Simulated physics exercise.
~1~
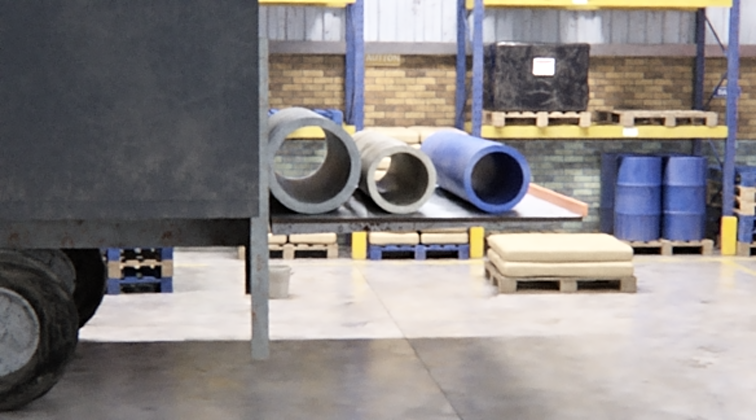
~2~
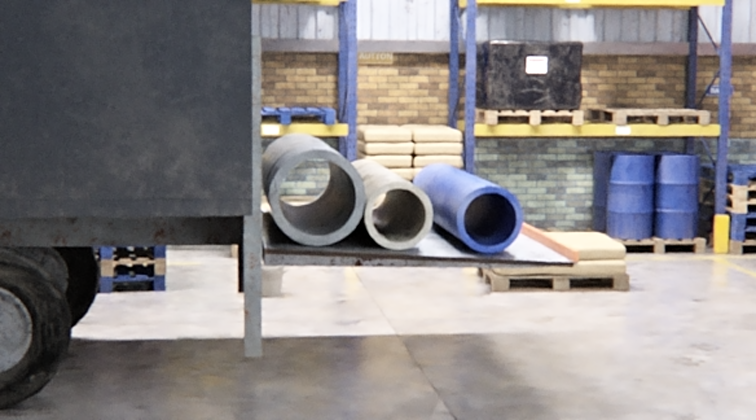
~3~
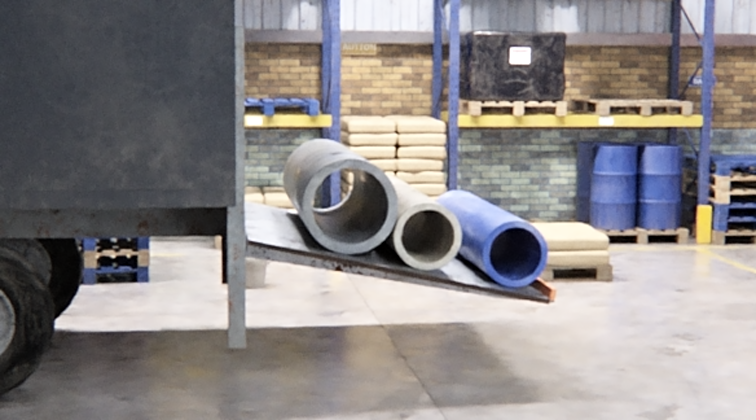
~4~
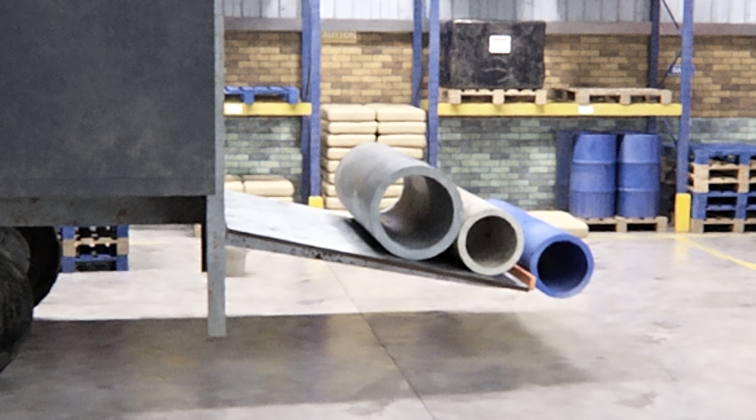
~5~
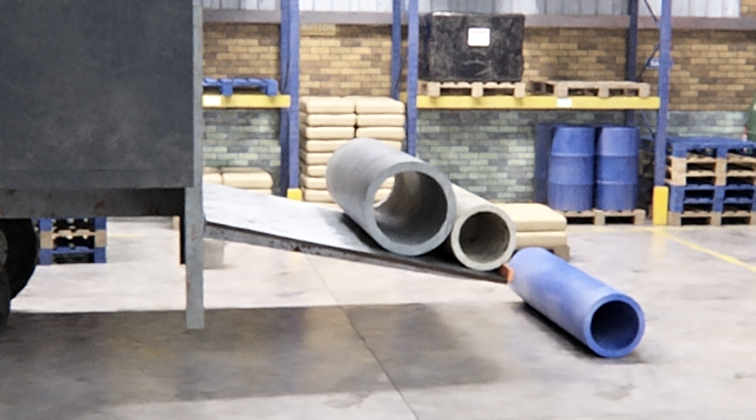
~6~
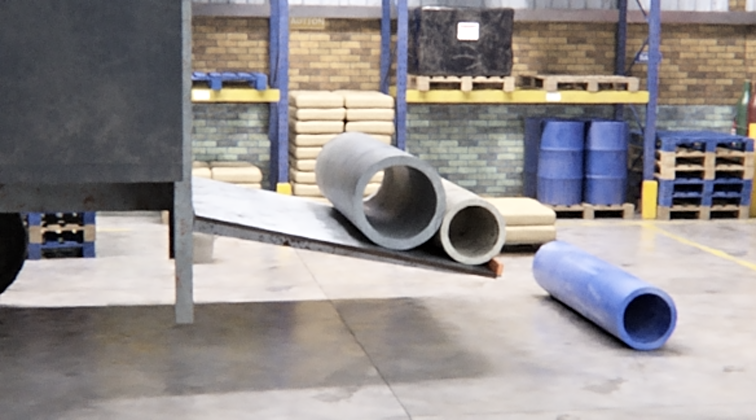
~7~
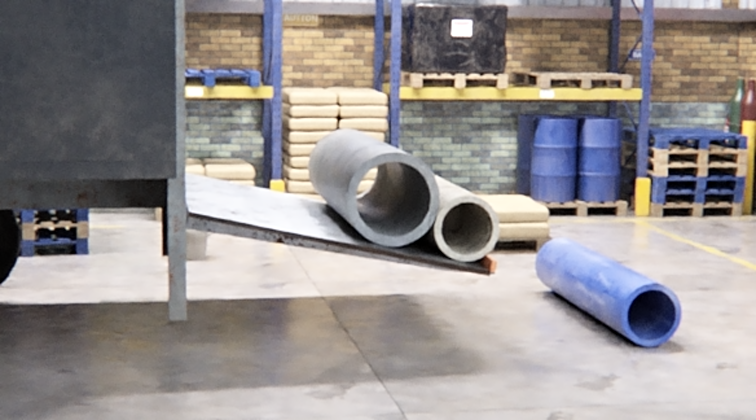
In a warehouse, a lift platform at the back of a truck lowered and tilted with three pipes on it, and the blue one rolled right over the edge stop, dropped to the floor and came to rest while the two grey ones stayed on.
